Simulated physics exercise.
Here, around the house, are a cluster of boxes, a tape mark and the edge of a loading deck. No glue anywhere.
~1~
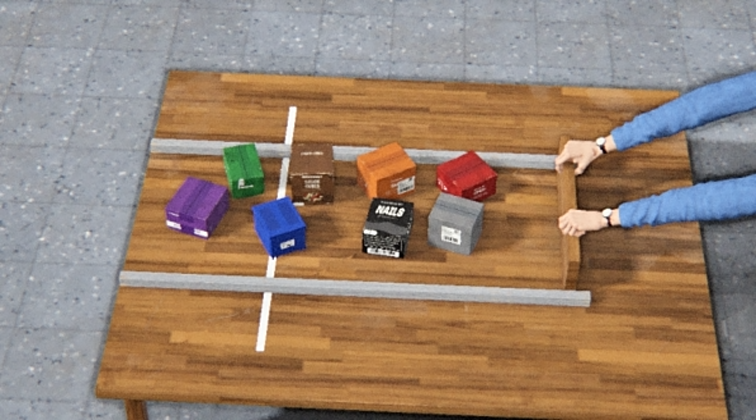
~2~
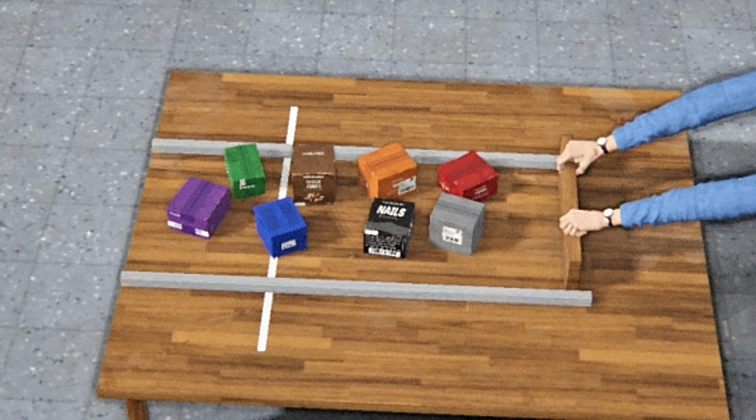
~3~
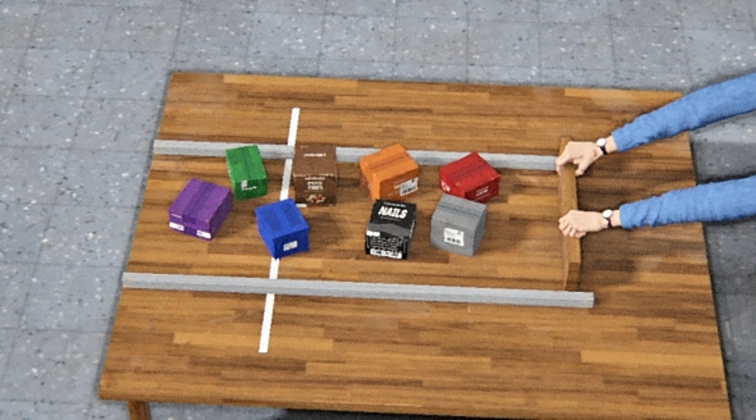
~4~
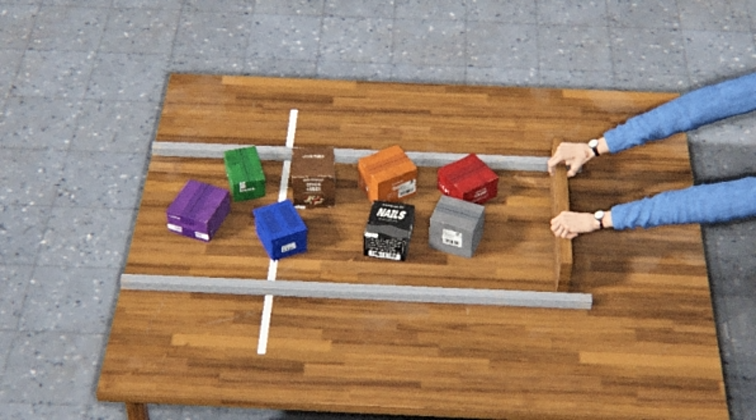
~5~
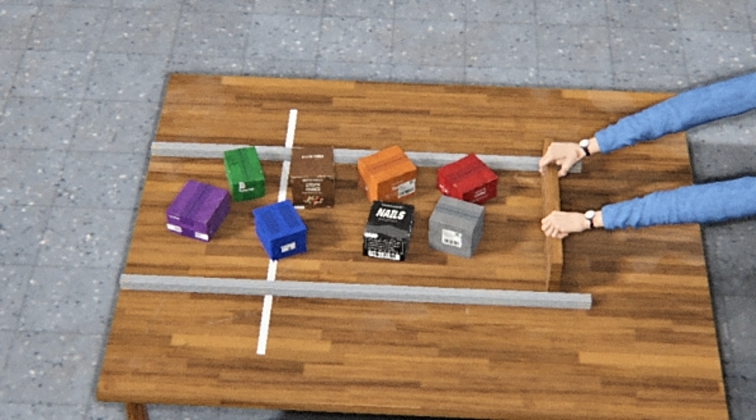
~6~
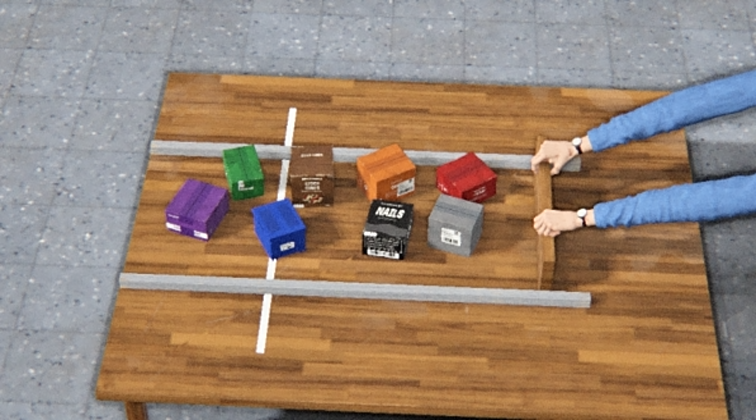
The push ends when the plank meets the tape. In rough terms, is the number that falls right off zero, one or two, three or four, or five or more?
In the end, the drop-off count sits at one or a two.
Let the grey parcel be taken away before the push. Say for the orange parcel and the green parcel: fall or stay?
Well, the orange parcel hangs in there, while the green parcel leaves the top.
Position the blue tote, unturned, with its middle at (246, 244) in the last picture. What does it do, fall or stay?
Outcome for the blue tote: It ends up still on.
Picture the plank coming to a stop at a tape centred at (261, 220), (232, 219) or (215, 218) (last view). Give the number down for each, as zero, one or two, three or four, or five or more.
In the order of the places given: Just one or two; three or four; three or four.
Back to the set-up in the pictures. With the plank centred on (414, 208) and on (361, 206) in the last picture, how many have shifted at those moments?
First 5, after that 7.
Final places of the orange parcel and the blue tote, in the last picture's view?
The orange parcel at (216, 164), the blue tote at (169, 219).
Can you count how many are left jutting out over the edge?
Overhang count: 0.
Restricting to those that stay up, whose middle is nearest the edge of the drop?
The brown box, that one.
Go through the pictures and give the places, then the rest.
Purple box (198, 208); green parcel (244, 171); blue tote (280, 228); plank (568, 214); tape (278, 219), in the first picture.
Green parcel (245, 171); plank (569, 213), in the second picture.
Blue tote (283, 229); grey parcel (458, 226), in the third picture.
Purple box (199, 211); black box (389, 230), in the fourth picture.
Green parcel (244, 174); orange parcel (387, 177), in the fifth picture.
Purple box (198, 210); green parcel (244, 173); blue tote (280, 230); plank (544, 214); tape (278, 221), in the sixth picture.
A little later, none off yet; purple box at rest near (198, 210); green parcel at rest near (244, 173); blue tote at rest near (280, 230).
Next, none off yet; purple box at rest near (198, 210); green parcel shifted a little near (219, 171); blue tote shifted a little near (256, 225).
When it is over, the number that fall off is one or two; down, green parcel and purple box.
